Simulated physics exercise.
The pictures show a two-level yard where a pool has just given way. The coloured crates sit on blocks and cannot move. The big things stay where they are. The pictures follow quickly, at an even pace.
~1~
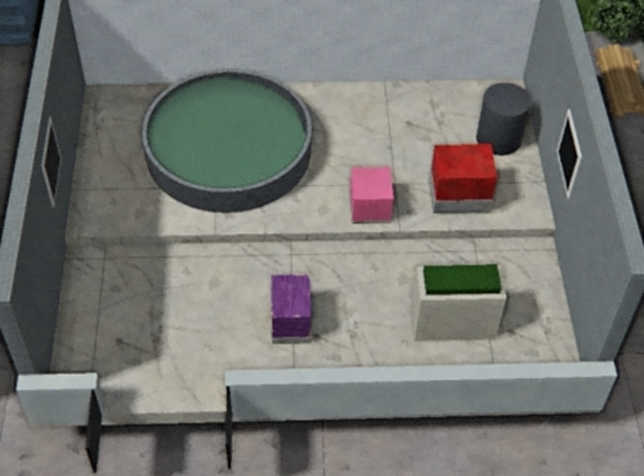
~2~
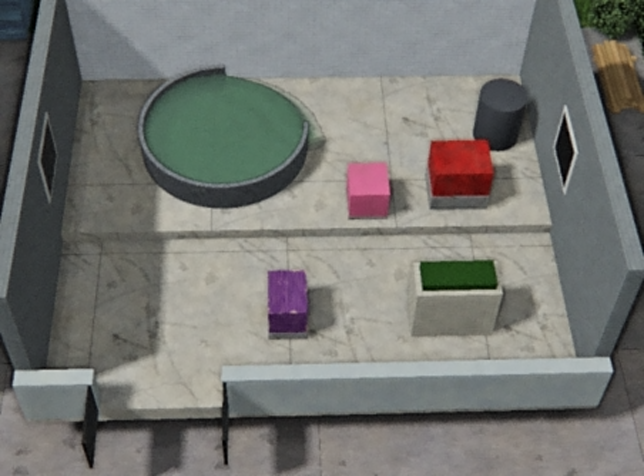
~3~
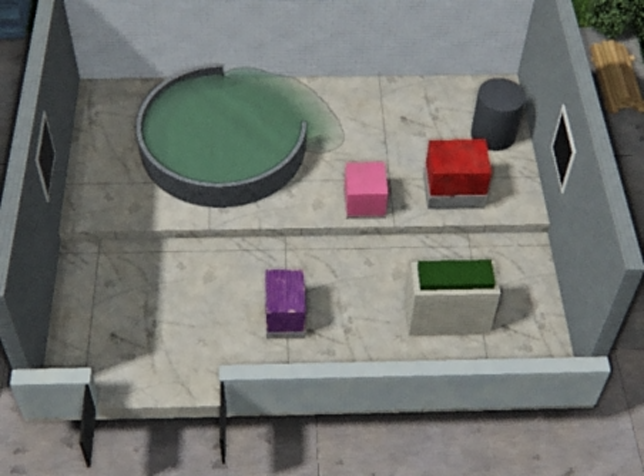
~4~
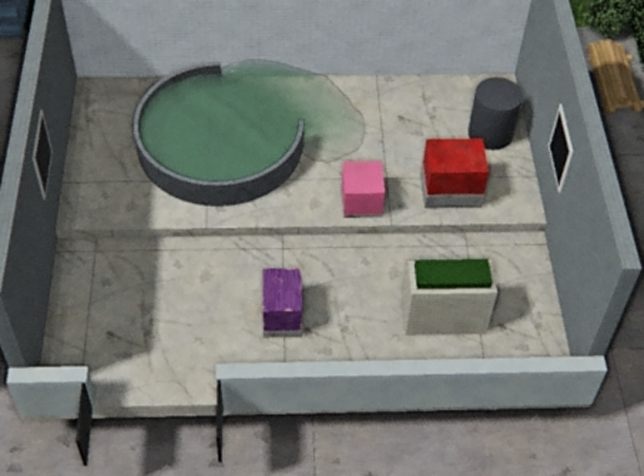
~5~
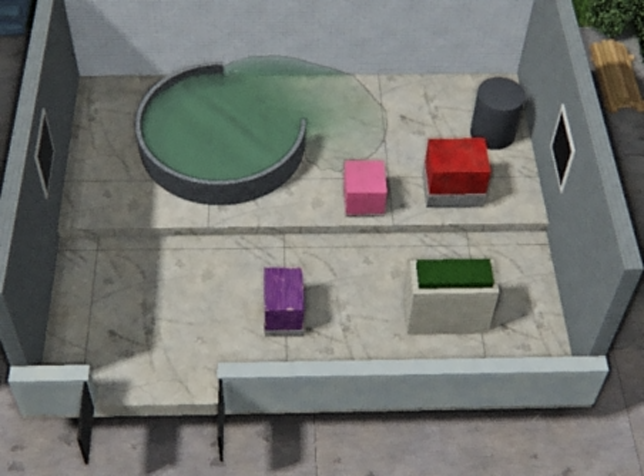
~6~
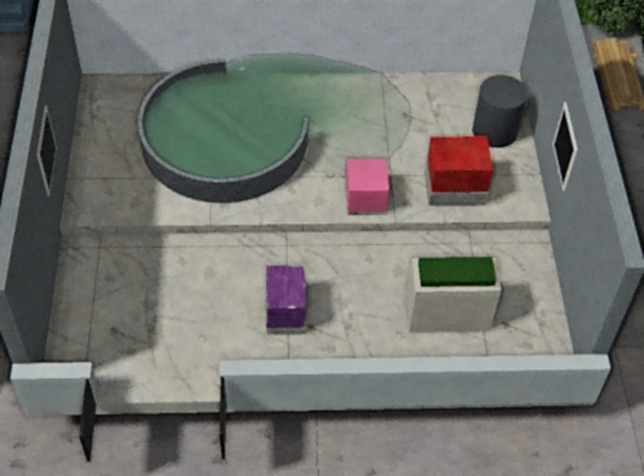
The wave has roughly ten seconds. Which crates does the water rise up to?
In the end: The red crate keeps dry; the purple crate keeps dry; the pink crate is soaked.
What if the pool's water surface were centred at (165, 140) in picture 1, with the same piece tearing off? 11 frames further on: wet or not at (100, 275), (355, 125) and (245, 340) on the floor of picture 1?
One after the other: No water, under water, dry.
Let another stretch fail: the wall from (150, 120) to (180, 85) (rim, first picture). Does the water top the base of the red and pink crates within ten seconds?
One by one: Red remains dry; pink is spared.
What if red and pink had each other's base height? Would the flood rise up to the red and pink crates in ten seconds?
My reading: Red crate takes water, pink crate stays dry.
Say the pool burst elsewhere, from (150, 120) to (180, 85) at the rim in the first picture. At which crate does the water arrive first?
That is the crate marked purple.
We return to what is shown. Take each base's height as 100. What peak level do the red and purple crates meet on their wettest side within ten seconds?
In turn 60 and 70 per cent.
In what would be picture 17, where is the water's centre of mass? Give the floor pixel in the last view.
Near (293, 119).
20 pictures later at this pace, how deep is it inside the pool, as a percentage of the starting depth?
I make it 40 per cent.
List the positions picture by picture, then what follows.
Still water in the round tank at (228, 131), in the first picture.
The front is at (319, 143), out from the gap on the round tank's far side, in the second picture.
The front is at (338, 142), out from the gap on the round tank's far side, in the third picture.
The front is at (353, 144), out from the gap on the round tank's far side, in the fourth picture.
The front is at (372, 145), out from the gap on the round tank's far side, in the fifth picture.
The front is at (160, 74), out from the gap on the round tank's far side, in the sixth picture.
A moment on, water covers 20 % of the floor; the red crate water round its plinth, the purple crate not reached, the pink crate water round its plinth.
Next, water covers 25 % of the floor; the red crate water round its plinth, the purple crate not reached, the pink crate water round its plinth.
Then, water covers 35 % of the floor; the red crate water round its plinth, the purple crate not reached, the pink crate water round its plinth.
Later, water covers 65 % of the floor; the red crate water round its plinth, the purple crate not reached, the pink crate water round its plinth.
In the end, water covers 95 % of the floor; the red crate stayed above the water, the purple crate stayed above the water, the pink crate was topped.
